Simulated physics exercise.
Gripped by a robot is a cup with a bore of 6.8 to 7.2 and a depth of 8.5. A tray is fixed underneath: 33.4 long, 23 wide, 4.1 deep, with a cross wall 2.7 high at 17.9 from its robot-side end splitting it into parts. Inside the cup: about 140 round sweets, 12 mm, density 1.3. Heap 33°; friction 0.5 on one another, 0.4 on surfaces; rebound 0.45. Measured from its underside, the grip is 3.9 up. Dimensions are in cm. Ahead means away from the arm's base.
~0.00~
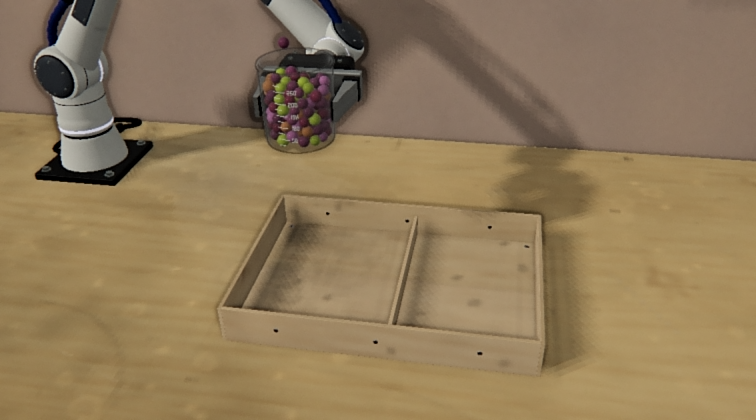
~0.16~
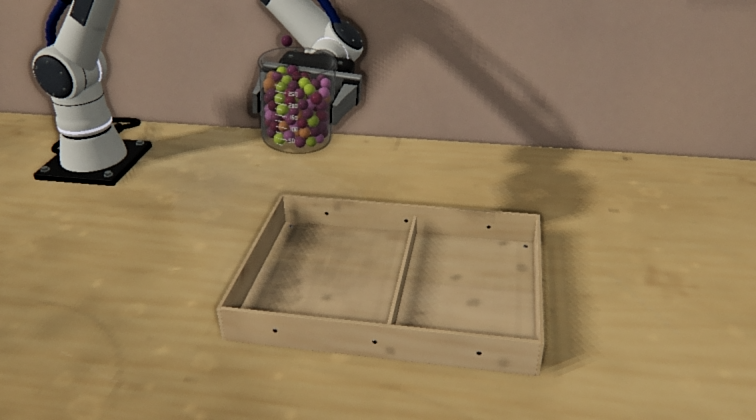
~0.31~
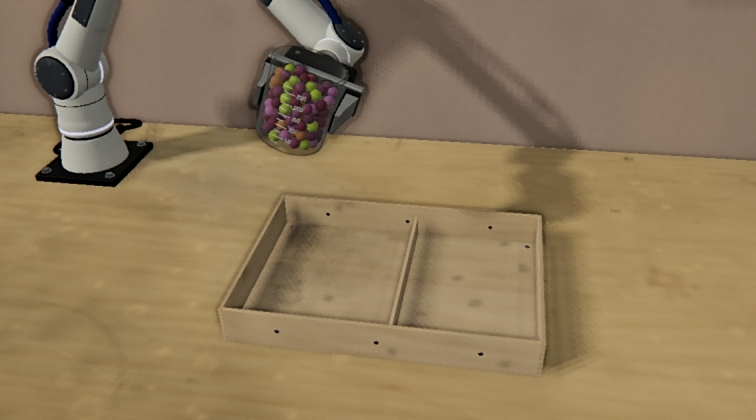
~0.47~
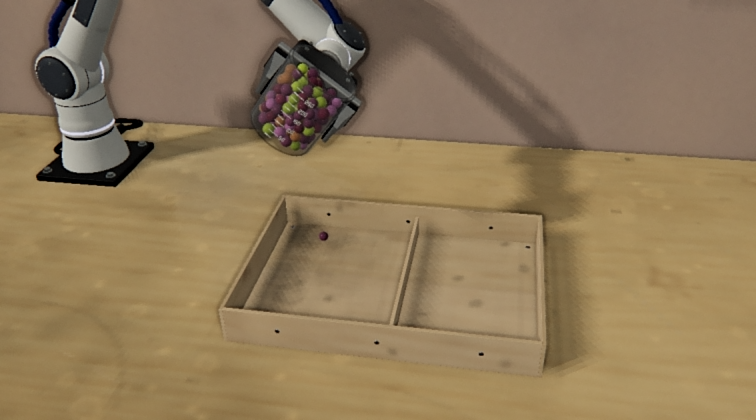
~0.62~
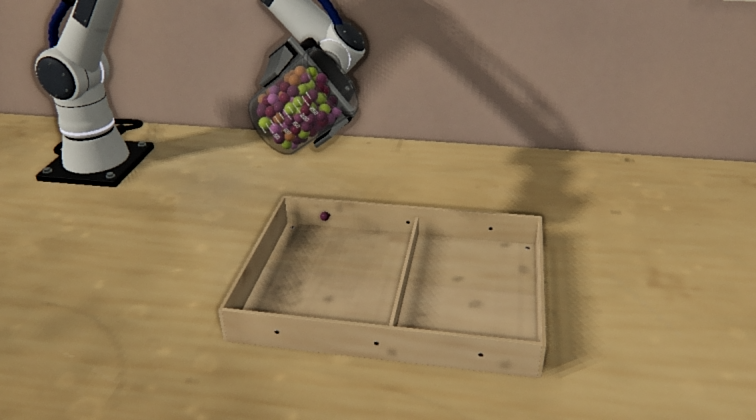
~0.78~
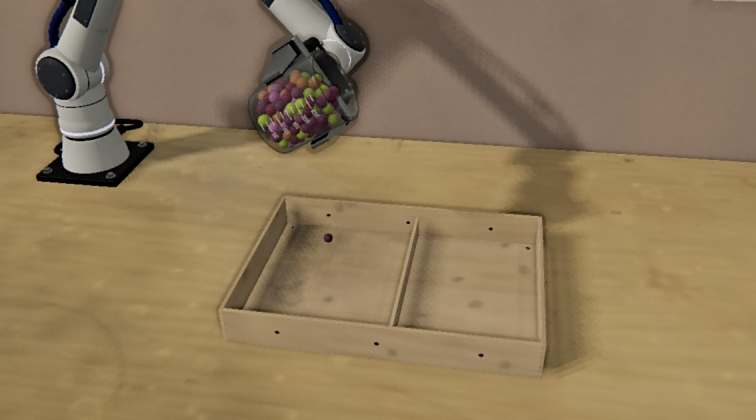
The video shows a robot arm gradually tilting a clear cup of colorful round sweets beside a divided wooden tray on a table, as one dark sweet drops into the tray's left section and bounces while the rest stay inside.
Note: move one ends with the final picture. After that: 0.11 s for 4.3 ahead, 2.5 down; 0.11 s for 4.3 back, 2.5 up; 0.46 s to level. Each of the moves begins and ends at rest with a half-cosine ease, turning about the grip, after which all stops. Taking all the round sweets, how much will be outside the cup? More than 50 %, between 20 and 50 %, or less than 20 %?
Less than 20 %.
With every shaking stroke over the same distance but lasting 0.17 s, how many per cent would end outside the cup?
It would come to around 5 %.
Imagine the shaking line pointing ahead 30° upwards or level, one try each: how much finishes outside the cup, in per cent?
I'd say close to 45 percent for the first and close to 25 percent for the second.
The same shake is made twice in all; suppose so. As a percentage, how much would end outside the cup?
I'd expect something close to 15 per cent.
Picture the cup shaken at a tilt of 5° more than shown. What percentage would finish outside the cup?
Some 15 %.
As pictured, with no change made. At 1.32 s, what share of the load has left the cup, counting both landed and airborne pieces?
About 10 per cent by then.
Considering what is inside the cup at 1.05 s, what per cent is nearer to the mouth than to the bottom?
That share comes to roughly 40 percent.
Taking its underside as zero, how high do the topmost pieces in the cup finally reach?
Around 8.0 centimetres above the underside.
After 1.05 s, tilted 55° forward, highest piece 25 above the table; 131 in the cup, 1 in the robot-side part, 11 in flight or on a rim.
After 1.32 s, tilted 11° forward, highest piece 27 above the table; 130 in the cup, 7 in the robot-side part, 6 in the far-side part.
After 1.66 s, level, highest piece 27 above the table; 130 in the cup, 7 in the robot-side part, 6 in the far-side part.
After 2.71 s, level, highest piece 27 above the table; 130 in the cup, 7 in the robot-side part, 6 in the far-side part.
At rest, 130 in the cup, 7 in the robot-side part, 6 in the far-side part. That is 9 % outside the cup.
